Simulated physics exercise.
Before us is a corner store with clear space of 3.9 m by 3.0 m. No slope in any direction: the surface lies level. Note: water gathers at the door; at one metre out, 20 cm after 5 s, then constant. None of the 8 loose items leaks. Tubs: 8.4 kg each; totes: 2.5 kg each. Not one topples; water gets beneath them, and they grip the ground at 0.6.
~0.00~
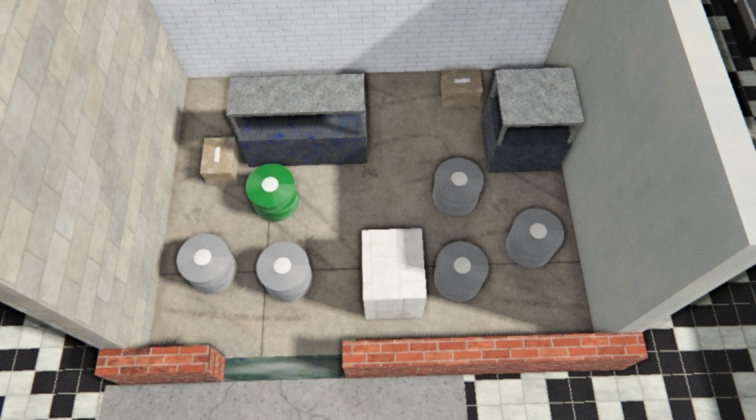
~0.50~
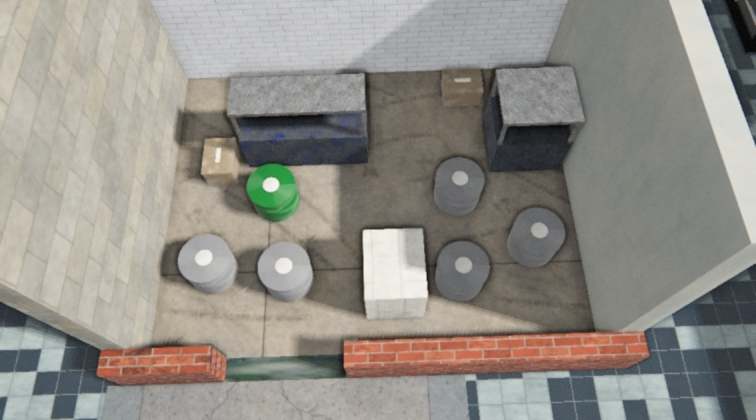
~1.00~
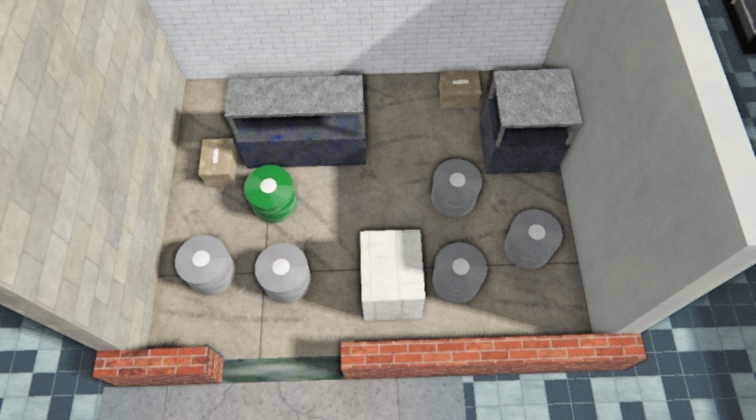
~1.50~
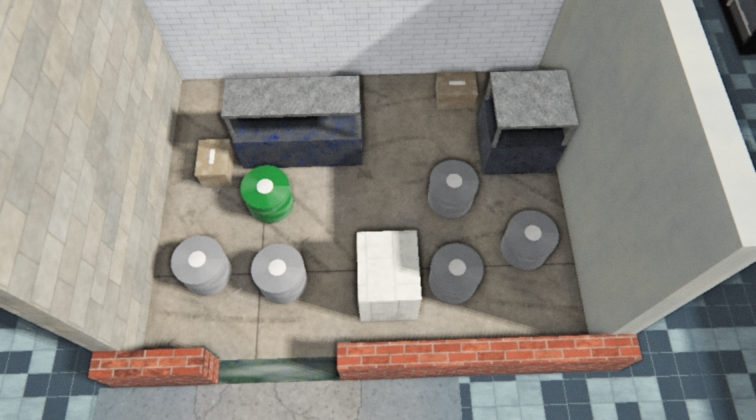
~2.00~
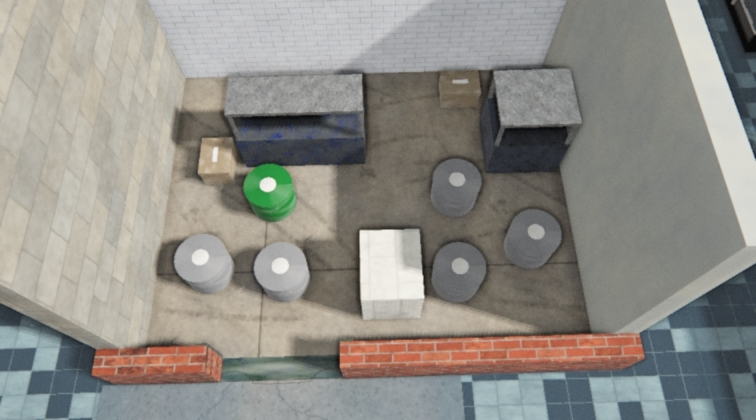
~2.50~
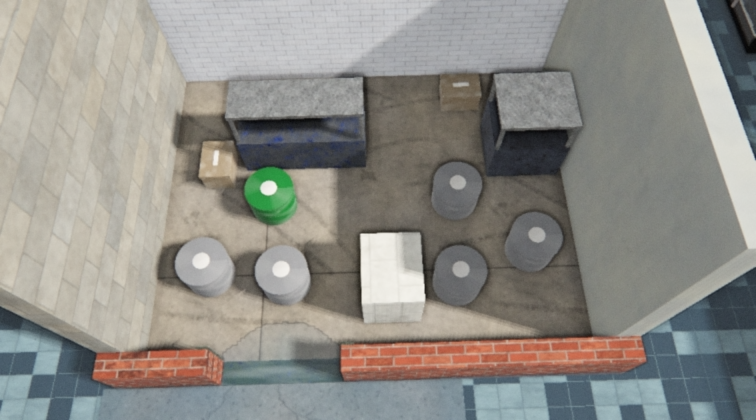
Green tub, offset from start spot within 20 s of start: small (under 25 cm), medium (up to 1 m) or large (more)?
Offset large.
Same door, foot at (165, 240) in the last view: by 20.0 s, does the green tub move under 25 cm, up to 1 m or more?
Well, the green tub ends up distant in that setup.
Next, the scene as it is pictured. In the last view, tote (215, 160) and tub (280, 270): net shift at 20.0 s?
250 cm and 250 cm respectively.
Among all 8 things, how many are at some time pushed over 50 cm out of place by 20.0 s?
It works out to 8.
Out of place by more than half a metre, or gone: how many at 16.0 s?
At that moment it comes to 7.
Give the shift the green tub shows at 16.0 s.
Roughly 200 cm by then.
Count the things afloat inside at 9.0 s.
The count is 4.
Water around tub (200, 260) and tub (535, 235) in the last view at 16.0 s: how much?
Close to 16 and 14 centimetres.
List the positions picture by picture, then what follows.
The green tub at (270, 185), on the bottom; 0.0 m2 under water; 0 of 8 have shifted, in the first picture.
The green tub at (271, 185) rests on the ground; water covers 0.0 m2; 0 of 8 have shifted, in the second picture.
The green tub at (269, 186) rests on the ground; 0.0 m2 under water; 0 of 8 have shifted, in the third picture.
The green tub at (265, 187) rests on the ground; water covers 0.0 m2; 0 of 8 have shifted, in the fourth picture.
The green tub at (268, 185), on the bottom; 0.0 m2 under water; 0 of 8 have shifted, in the fifth picture.
The green tub at (269, 188), on the bottom; water covers 0.2 m2; 0 of 8 have shifted, in the sixth picture.
After 4.0 s the green tub is near (269, 188), 0.0 m from its start, aground; 0 afloat.
After 9.0 s the green tub is near (320, 84), 1.3 m from its start, aground; 4 afloat.
After 16.0 s the green tub is near (483, 313), 2.2 m from its start, afloat; 8 afloat.
After 20.0 s the green tub is near (451, 314), 2.0 m from its start, afloat; 8 afloat.
